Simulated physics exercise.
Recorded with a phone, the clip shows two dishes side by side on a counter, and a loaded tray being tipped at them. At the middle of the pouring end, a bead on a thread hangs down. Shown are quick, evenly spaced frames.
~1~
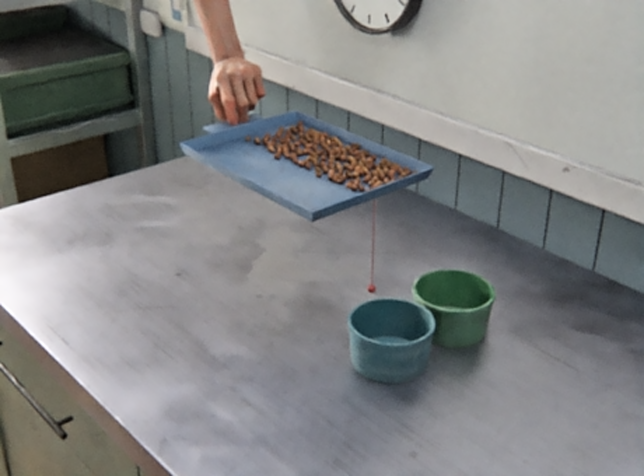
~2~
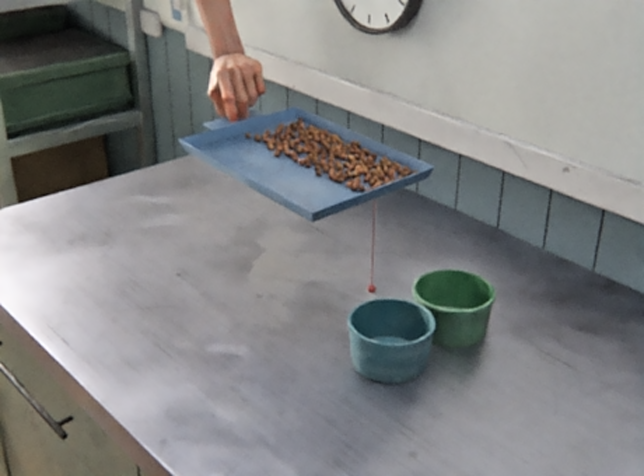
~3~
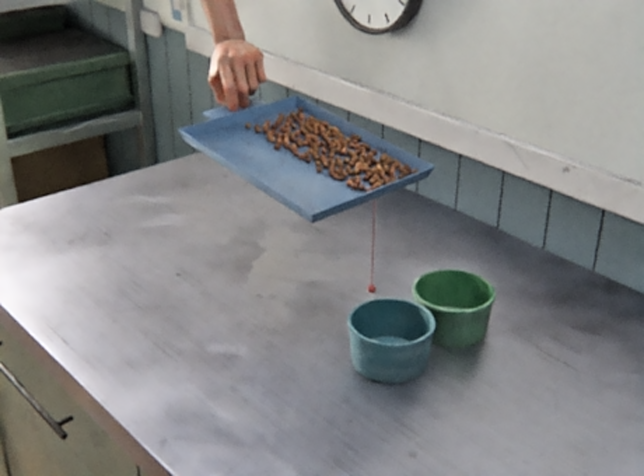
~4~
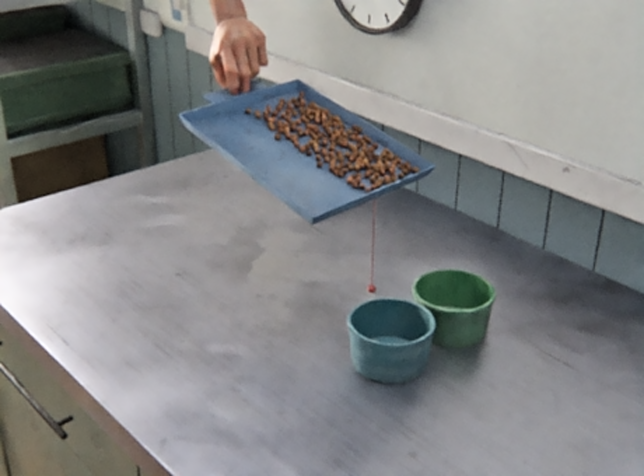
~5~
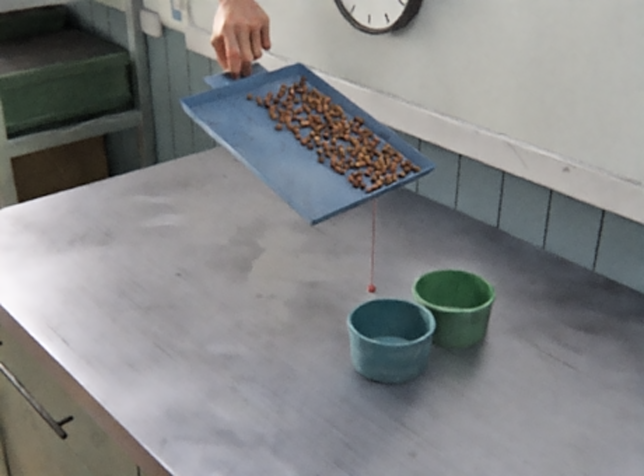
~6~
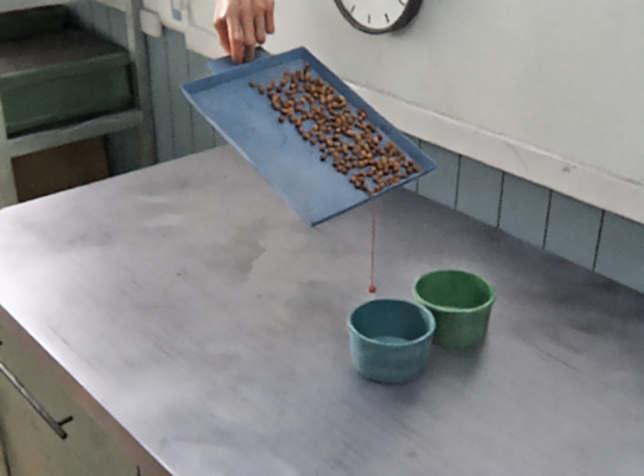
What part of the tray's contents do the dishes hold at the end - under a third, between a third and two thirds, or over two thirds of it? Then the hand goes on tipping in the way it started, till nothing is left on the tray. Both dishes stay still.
The share that ends up caught is one third to two thirds, I reckon.
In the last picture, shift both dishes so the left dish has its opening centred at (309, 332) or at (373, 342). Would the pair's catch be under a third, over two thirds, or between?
Between a third and two thirds; between a third and two thirds.
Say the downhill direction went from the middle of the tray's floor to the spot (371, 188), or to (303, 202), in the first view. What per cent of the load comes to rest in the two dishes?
Near 90 % and, after that, 0 %.
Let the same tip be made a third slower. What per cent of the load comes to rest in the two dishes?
Close to 50 per cent.
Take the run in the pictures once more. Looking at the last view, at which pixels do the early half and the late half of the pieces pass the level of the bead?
Roughly at (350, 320) first, and then at (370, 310).
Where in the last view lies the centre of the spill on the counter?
Centre: Close to (337, 400).
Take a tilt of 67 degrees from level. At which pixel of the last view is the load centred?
The middle of the pieces lands at roughly (363, 206).
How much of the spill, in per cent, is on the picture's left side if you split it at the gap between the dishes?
Estimate: About 90 in every hundred.
Just after the last frame, tray tipped steeply; roughly two thirds on the tray; just a few in the left dish; roughly a quarter in the air.
A moment on, tray tipped past a quarter turn; roughly a third in the left dish; just a few in the right dish; roughly half outside both; about a tenth in the air.
Further on, tray tipped past a quarter turn; roughly half in the left dish; just a few in the right dish; roughly half outside both.
When it is over, tray tipped past a quarter turn; roughly half in the left dish; just a few in the right dish; roughly half outside both.
